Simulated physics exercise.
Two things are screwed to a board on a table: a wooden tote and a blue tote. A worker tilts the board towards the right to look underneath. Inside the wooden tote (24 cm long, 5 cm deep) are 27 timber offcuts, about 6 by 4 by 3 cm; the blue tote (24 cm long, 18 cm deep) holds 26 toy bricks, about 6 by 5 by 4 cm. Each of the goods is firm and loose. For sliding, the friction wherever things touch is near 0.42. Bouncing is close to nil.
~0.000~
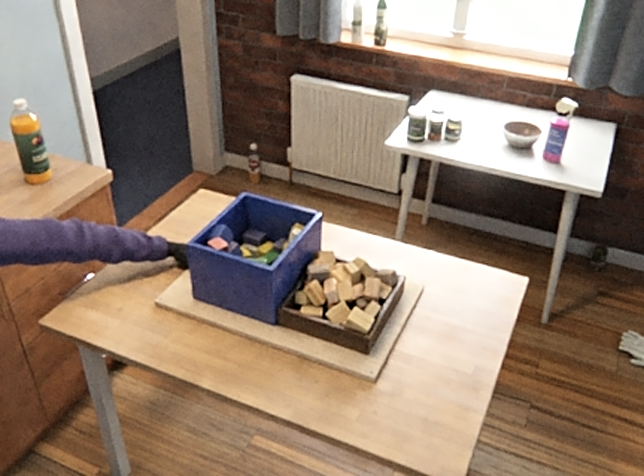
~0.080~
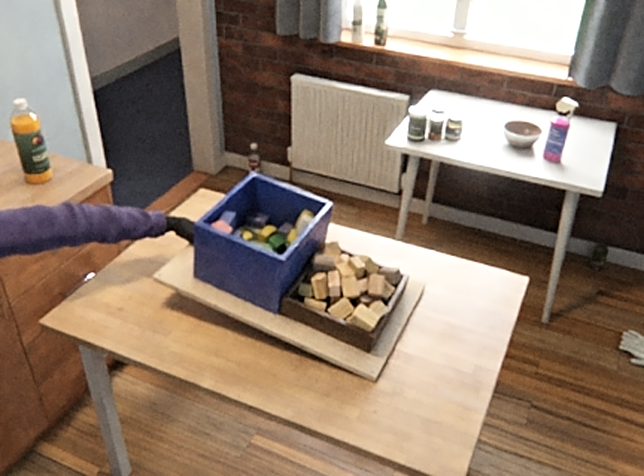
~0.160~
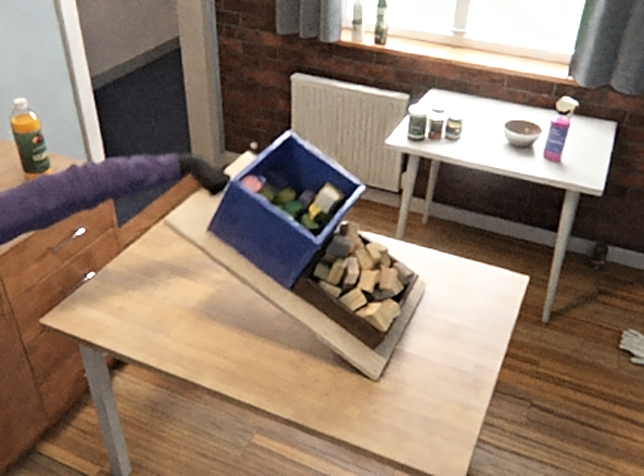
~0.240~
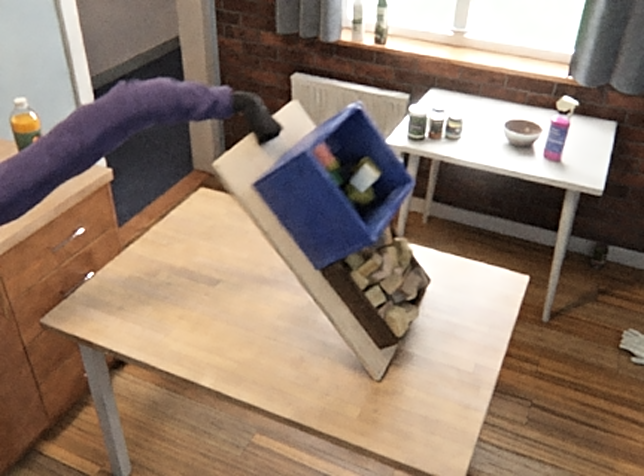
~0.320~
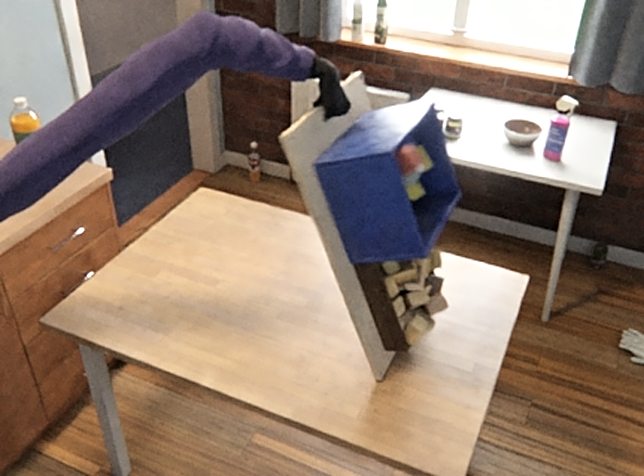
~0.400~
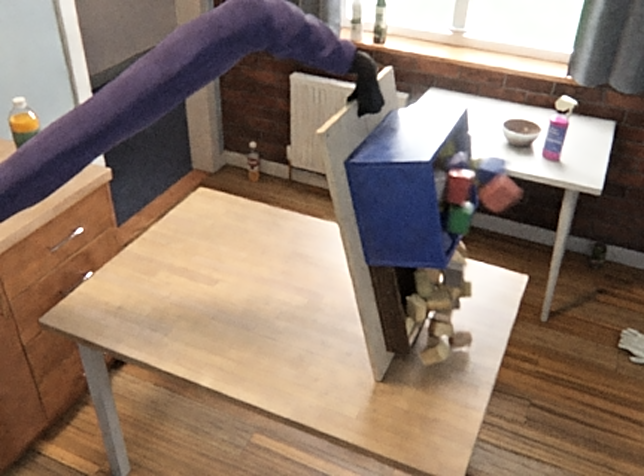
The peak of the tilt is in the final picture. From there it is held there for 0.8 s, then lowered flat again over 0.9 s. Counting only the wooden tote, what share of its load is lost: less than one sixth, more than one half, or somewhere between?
Looks like the majority of the stuff is going to get out.
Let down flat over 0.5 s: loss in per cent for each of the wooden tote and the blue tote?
Wooden tote 90, blue tote 90 per cent.
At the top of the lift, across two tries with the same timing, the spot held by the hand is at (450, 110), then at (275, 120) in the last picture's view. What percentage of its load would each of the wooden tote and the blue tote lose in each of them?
Loss per try - wooden tote 100 / 40 percent, blue tote 100 / 20 percent.
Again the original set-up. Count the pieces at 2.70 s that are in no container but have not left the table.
Some 14 pieces.
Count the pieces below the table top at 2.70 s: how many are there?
Number of pieces - roughly 30.
After 0.77 s, tilt 75°; the wooden tote is down by 23 of 27 and the blue tote is down by 23 of 26.
After 1.23 s, tilt 75°; the wooden tote is down by 23 of 27 and the blue tote is down by 23 of 26.
After 1.87 s, tilt 12°; the wooden tote is down by 23 of 27 and the blue tote is down by 23 of 26.
When it is over (at 2.70 s), the wooden tote is down by 23 of 27 and the blue tote is down by 23 of 26. Asked share, 23 of 27, 85 per cent.
